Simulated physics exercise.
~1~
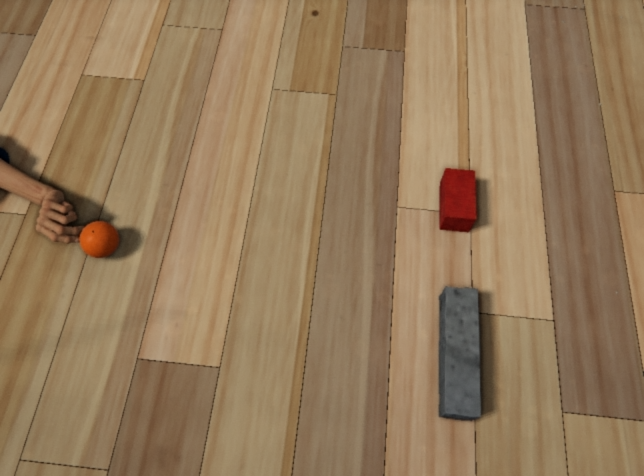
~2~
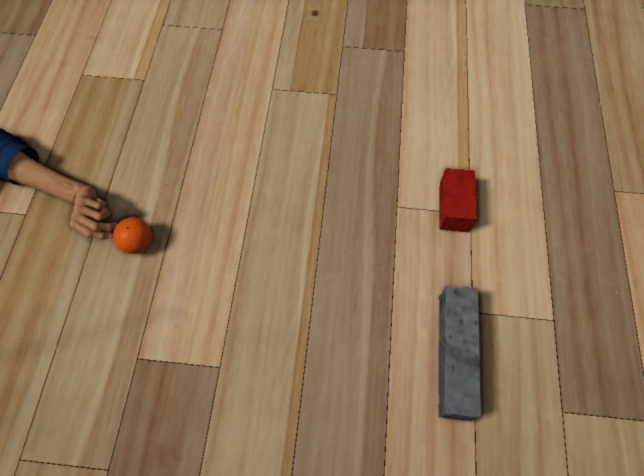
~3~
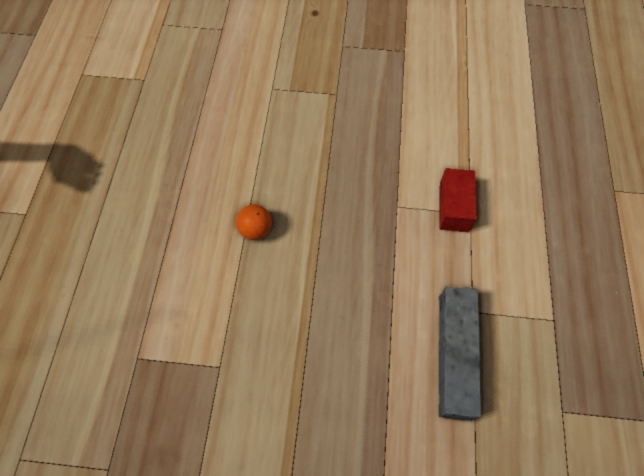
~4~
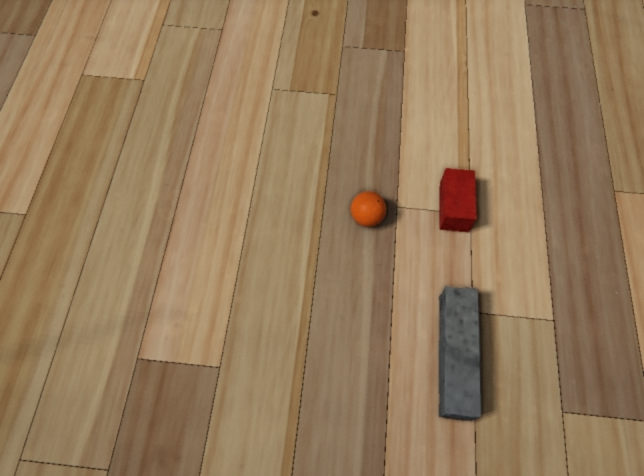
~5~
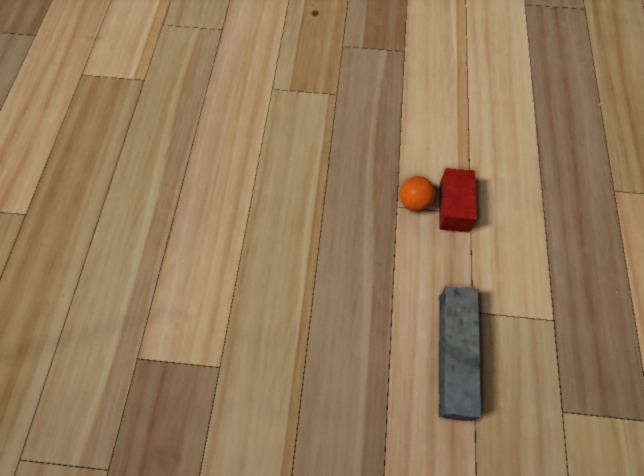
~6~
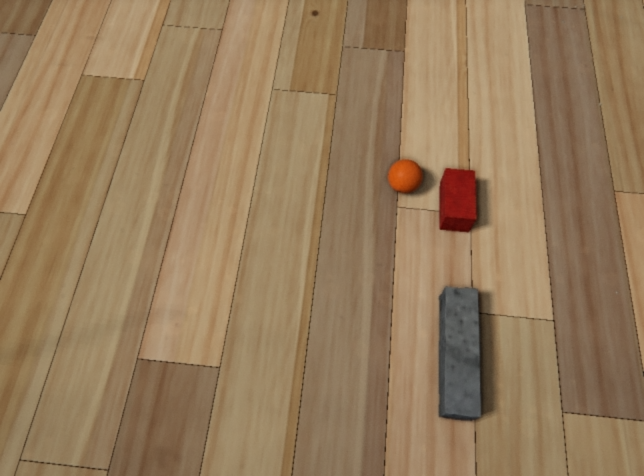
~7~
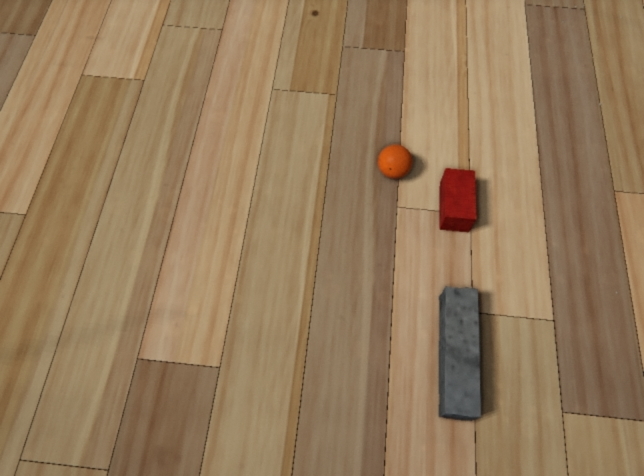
An orange rolls right from a hand, hits the red block, and rebounds up-left.
